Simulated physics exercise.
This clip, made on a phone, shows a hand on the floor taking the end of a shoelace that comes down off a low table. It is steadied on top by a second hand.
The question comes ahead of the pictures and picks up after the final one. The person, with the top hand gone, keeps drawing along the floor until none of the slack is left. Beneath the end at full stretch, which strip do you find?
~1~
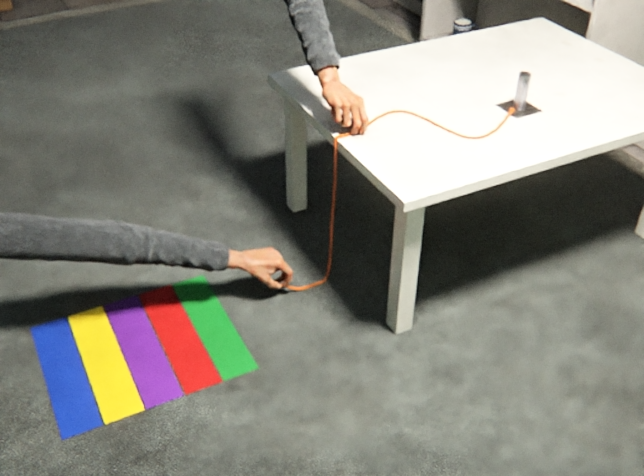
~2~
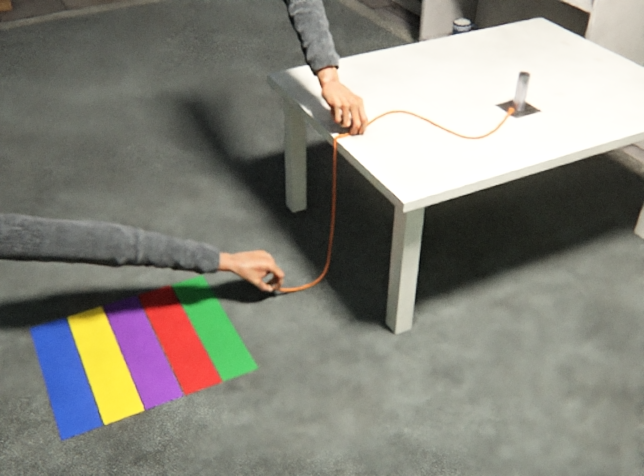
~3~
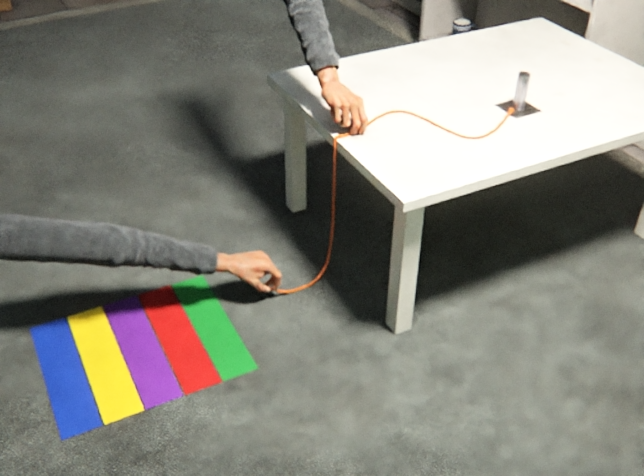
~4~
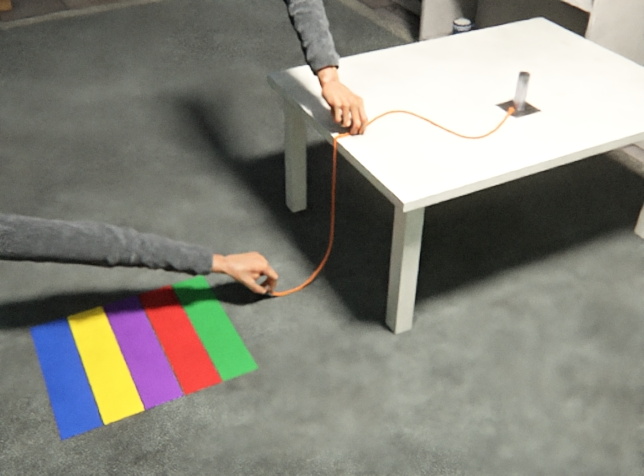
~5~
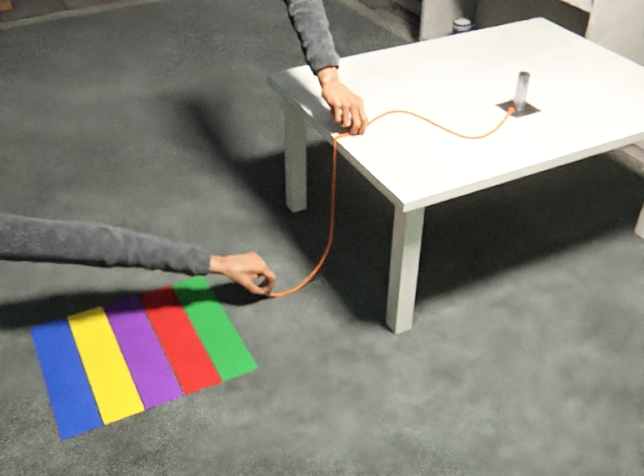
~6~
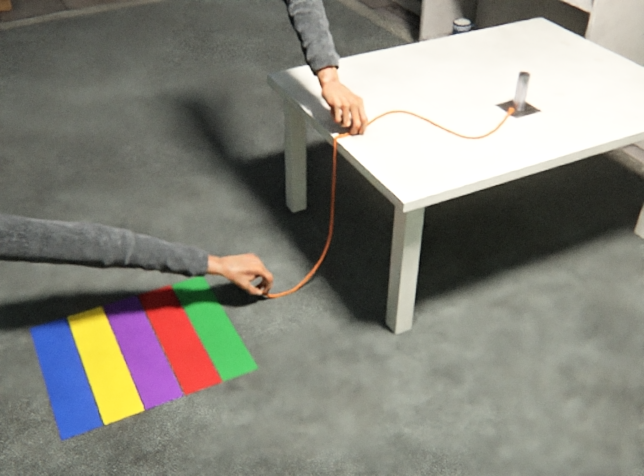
You find the yellow strip.
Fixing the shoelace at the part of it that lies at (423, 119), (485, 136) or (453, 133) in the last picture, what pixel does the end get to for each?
Near (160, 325), then (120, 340), then (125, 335).
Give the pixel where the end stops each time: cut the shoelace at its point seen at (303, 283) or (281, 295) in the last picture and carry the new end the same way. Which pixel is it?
You'd find it around (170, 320) the first time and around (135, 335) the second.
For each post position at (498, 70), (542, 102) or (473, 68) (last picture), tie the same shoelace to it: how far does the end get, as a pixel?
The places are (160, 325), (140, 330) and (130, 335).
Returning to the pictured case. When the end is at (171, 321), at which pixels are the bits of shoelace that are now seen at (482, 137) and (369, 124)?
Well, the first one sits at (450, 122), and the second one sits at (336, 168).
Soon after, end near (171, 321); over red.
Then, end near (127, 335); over purple.
At full stretch, end near (101, 344); over yellow. The yellow one.
